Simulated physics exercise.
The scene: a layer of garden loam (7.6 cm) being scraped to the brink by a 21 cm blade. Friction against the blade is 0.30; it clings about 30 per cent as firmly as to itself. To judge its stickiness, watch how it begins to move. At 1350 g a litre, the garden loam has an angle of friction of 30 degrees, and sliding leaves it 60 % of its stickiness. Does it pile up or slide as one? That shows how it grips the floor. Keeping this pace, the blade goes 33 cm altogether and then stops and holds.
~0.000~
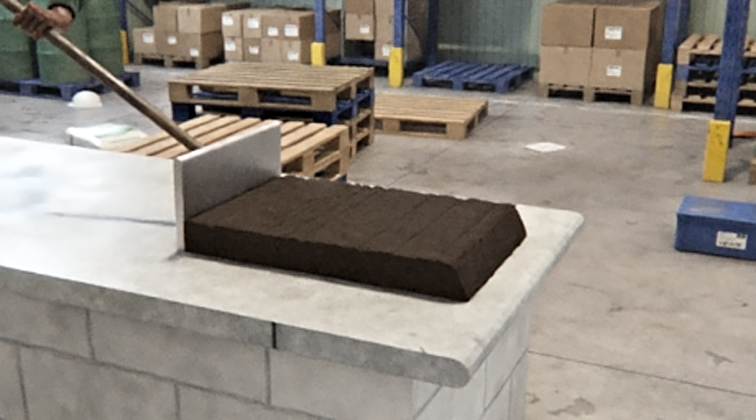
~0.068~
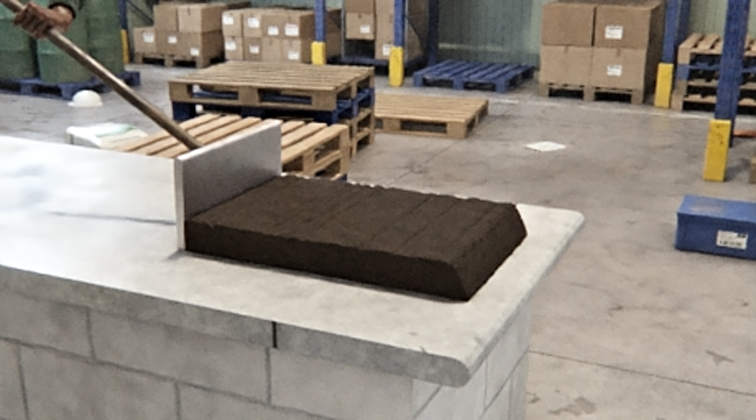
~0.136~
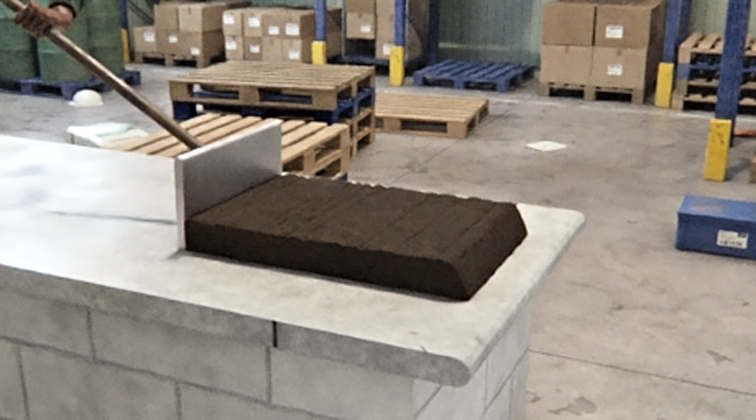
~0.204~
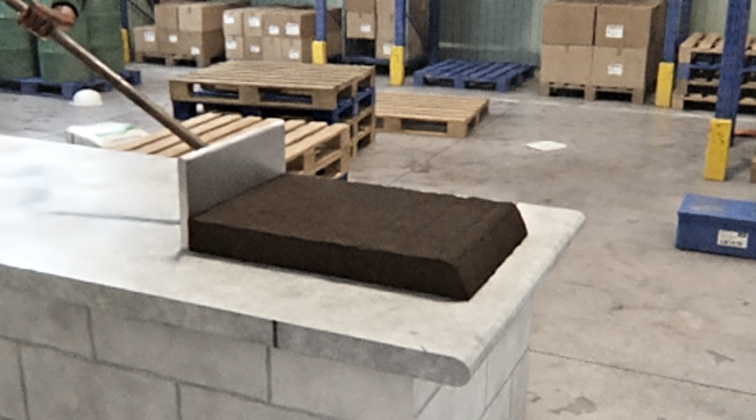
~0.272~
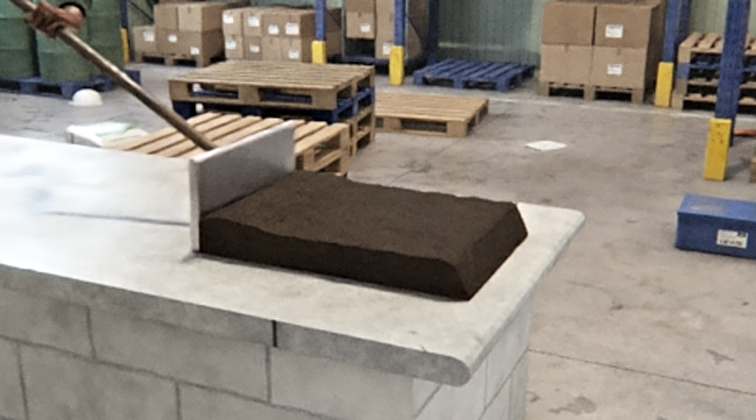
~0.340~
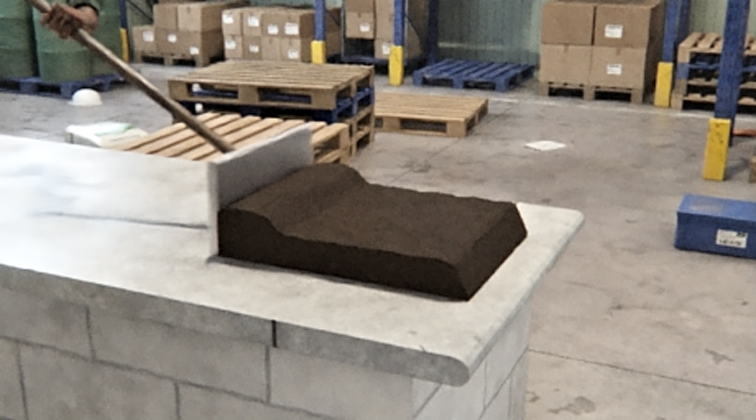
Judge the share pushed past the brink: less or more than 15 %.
I'd put it short of 15 per cent.
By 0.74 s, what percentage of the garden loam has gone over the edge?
Near 0 %.
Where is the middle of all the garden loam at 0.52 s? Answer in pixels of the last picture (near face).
Near (357, 253).
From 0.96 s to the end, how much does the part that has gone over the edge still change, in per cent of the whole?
0 percent.
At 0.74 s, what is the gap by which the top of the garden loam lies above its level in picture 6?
Roughly 6 cm.
After 0.52 s, 0 % has gone over the edge.
After 0.74 s, 0 % has gone over the edge.
After 0.96 s, 0 % has gone over the edge.
After 1.18 s, 0 % has gone over the edge.
After 1.28 s, at the end, 0 % has gone over the edge.
